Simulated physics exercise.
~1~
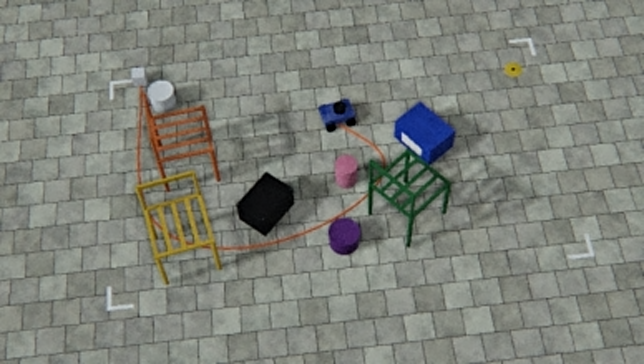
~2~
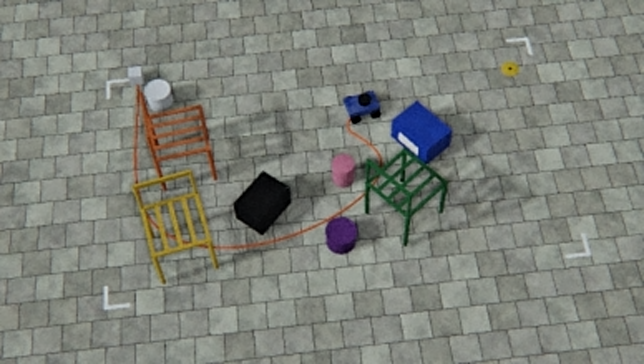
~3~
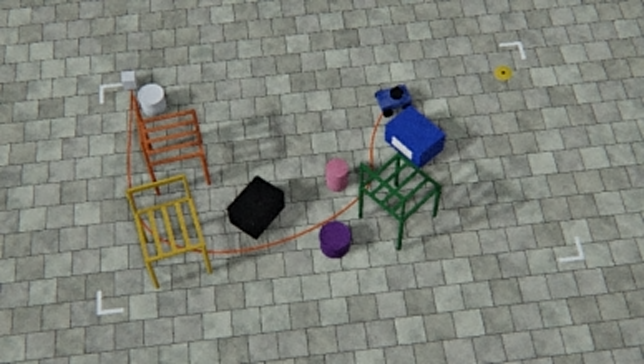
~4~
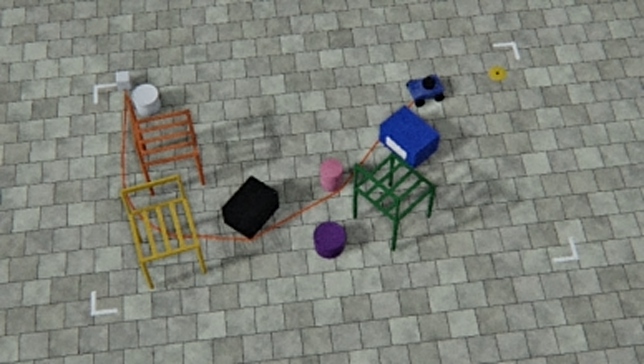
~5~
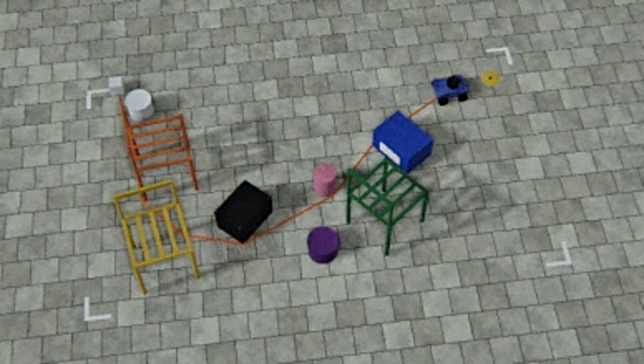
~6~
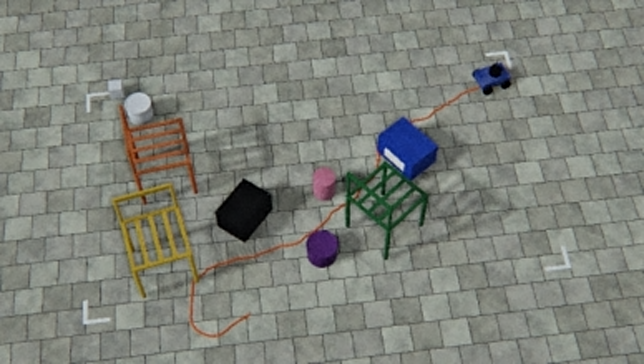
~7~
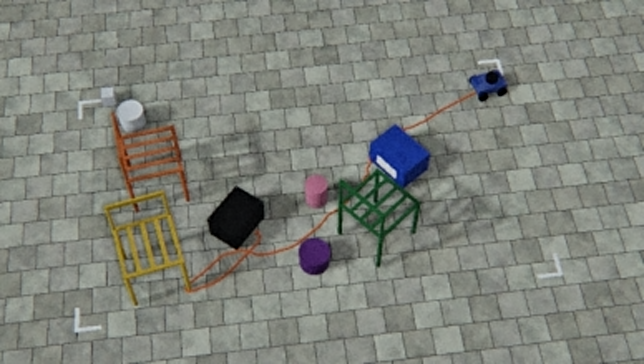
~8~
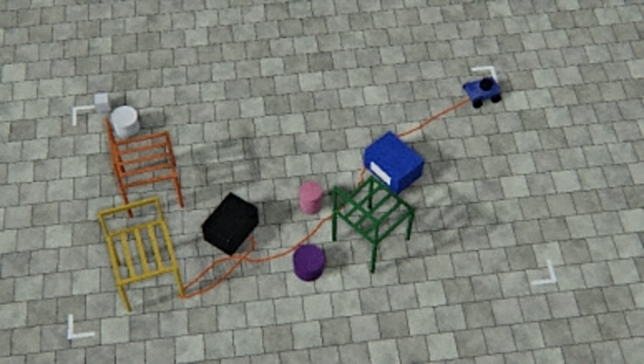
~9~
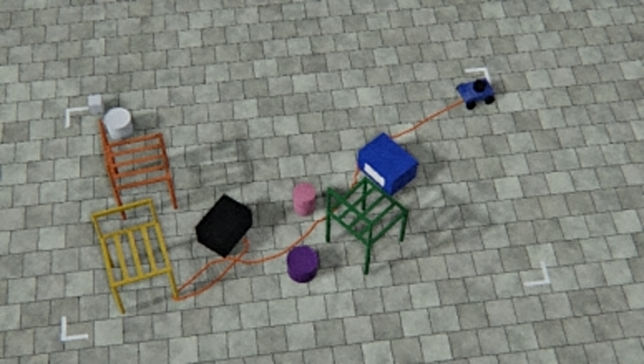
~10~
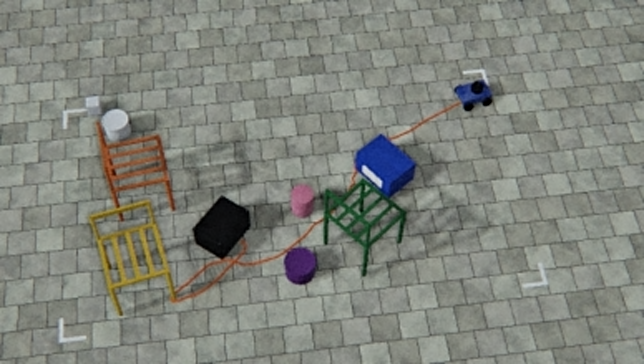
A small blue cart trailing an orange lead rolls across grey paving seen from high above. Orange and yellow chair-like frameworks and a white bin stand at left, a black crate, pink tub and purple bucket sit in the middle, and a green chair and blue box stand to the right. The cart drives right past the blue box toward a yellow mark, and the lead draws tighter around the objects. Then the plug is yanked out, and the loose end whips down near the yellow chair and springs back toward the crate. The cart stops at the mark, its lead lying unplugged behind it.
